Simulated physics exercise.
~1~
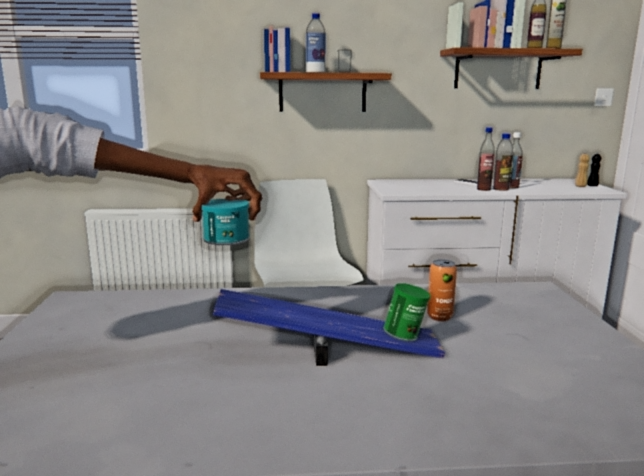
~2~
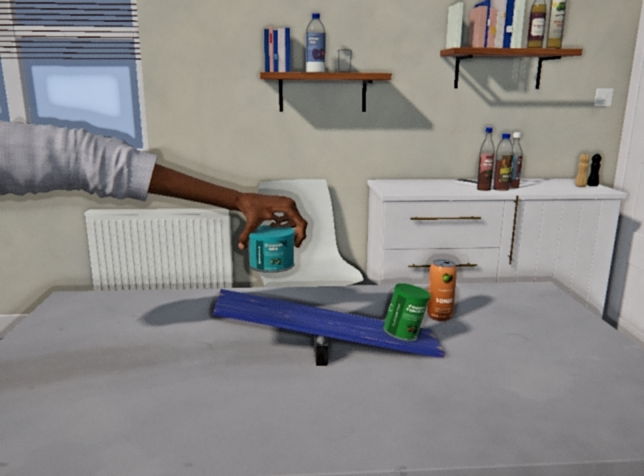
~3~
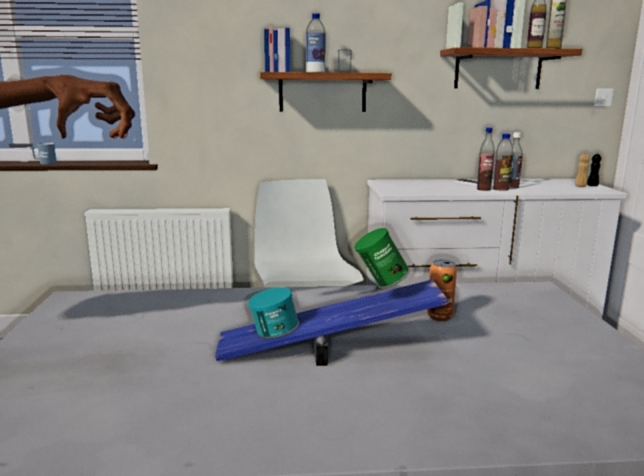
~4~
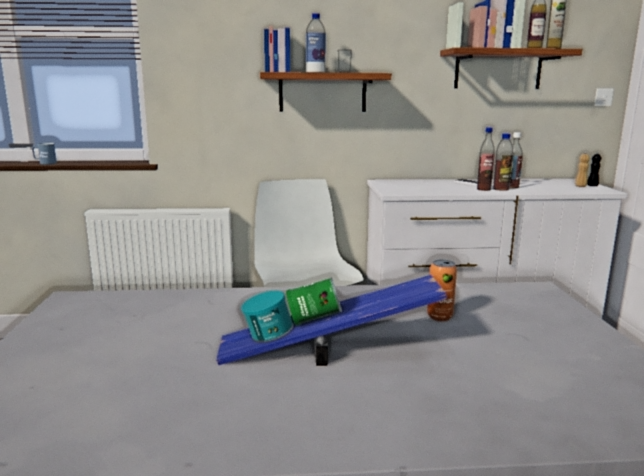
A hand lowering a turquoise tub onto a blue plank's raised left end, tipping it and tossing a green tin onto its side.
